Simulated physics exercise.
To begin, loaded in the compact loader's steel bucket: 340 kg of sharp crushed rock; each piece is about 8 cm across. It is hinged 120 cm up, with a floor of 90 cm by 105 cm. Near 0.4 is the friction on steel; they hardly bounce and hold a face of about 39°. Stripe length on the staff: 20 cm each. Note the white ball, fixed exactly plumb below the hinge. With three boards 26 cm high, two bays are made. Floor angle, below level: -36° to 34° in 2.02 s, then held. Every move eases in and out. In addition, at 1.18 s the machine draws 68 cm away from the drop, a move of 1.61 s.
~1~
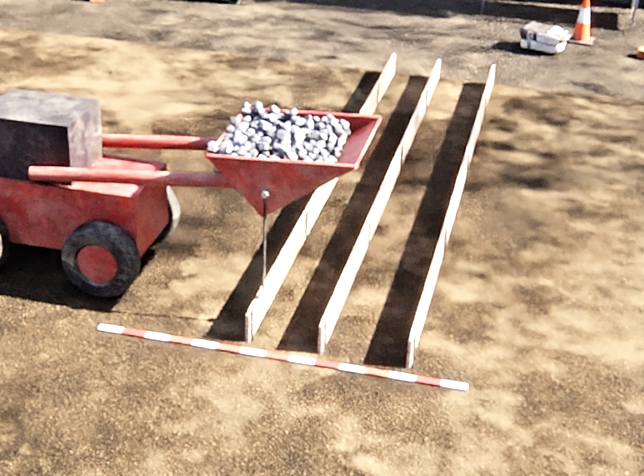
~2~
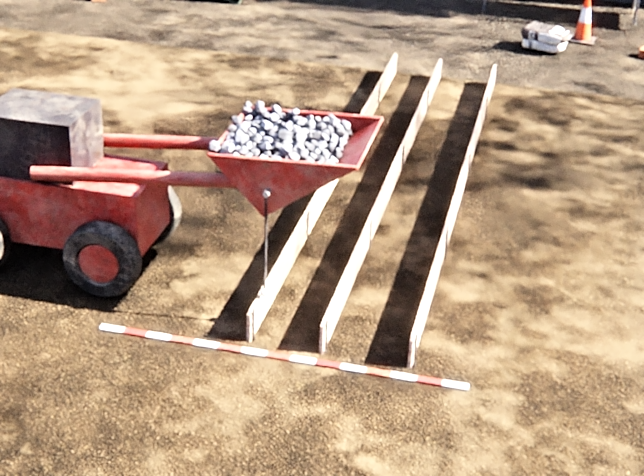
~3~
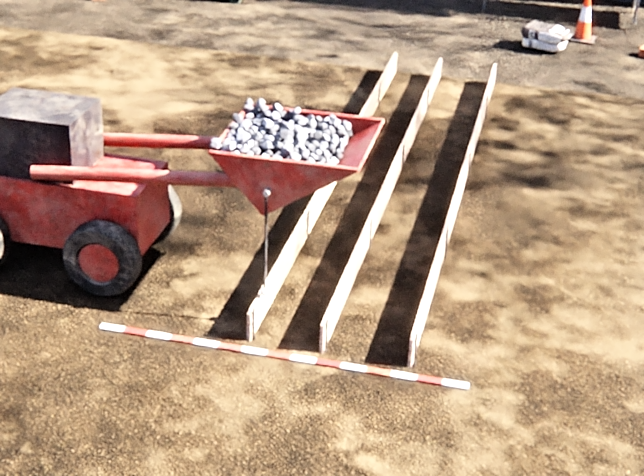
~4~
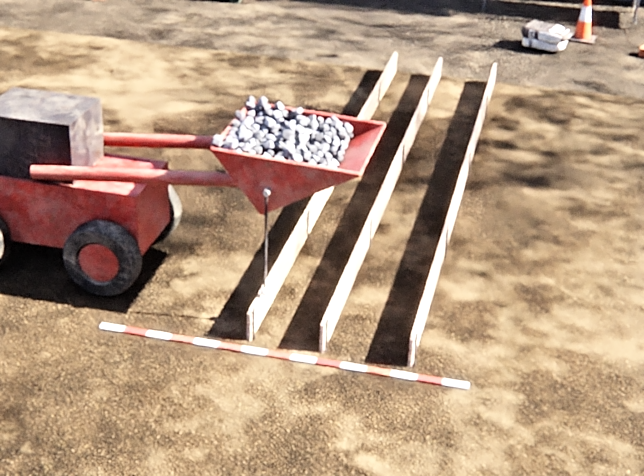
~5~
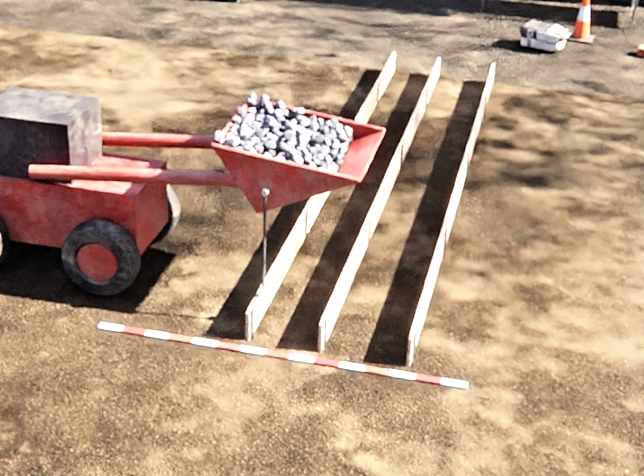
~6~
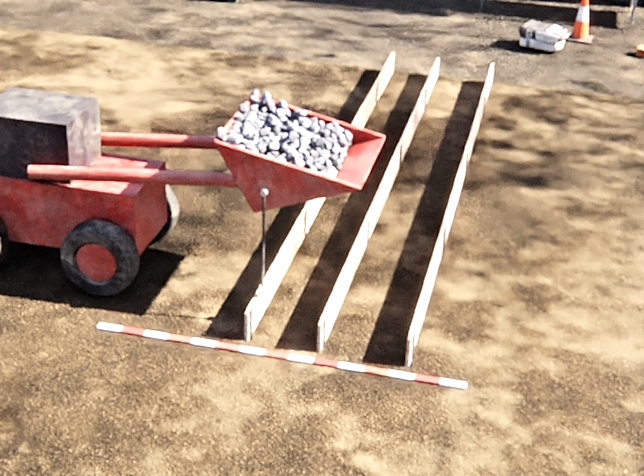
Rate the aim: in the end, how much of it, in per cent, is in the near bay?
Near 80 per cent.
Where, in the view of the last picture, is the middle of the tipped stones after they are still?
Their centre sits close to (318, 283).
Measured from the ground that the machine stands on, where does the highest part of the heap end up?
Result: Near 32 cm above the ground.
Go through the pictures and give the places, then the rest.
The first picture shows lip at (356, 167), floor tilted -36°, highest stones at (264, 117).
The second picture shows lip at (357, 168), floor tilted -35°, highest stones at (266, 117).
In the third picture, the bucket is at -33°, its lip at (358, 170); the top of the load is at (261, 114).
In the fourth picture, the bucket is at -30°, its lip at (360, 175); the top of the load is at (261, 110).
In the fifth picture, the bucket is at -26°, its lip at (360, 181); the top of the load is at (262, 108).
In the sixth picture, the bucket is at -21°, its lip at (360, 189); the top of the load is at (260, 107).
A little later the floor is at 23°; 100 % in the bucket; the foremost stones are at (347, 205).
Then the floor is at 34°; 34 % in the bucket, 48 % in the near bay, 18 % in the far bay; the foremost stones are at (395, 297).
Later still the floor is at 34°; 0 % in the bucket, 79 % in the near bay, 21 % in the far bay; the foremost stones are at (415, 306).
In the end the floor is at 34°; 0 % in the bucket, 79 % in the near bay, 21 % in the far bay; the foremost stones are at (415, 306).
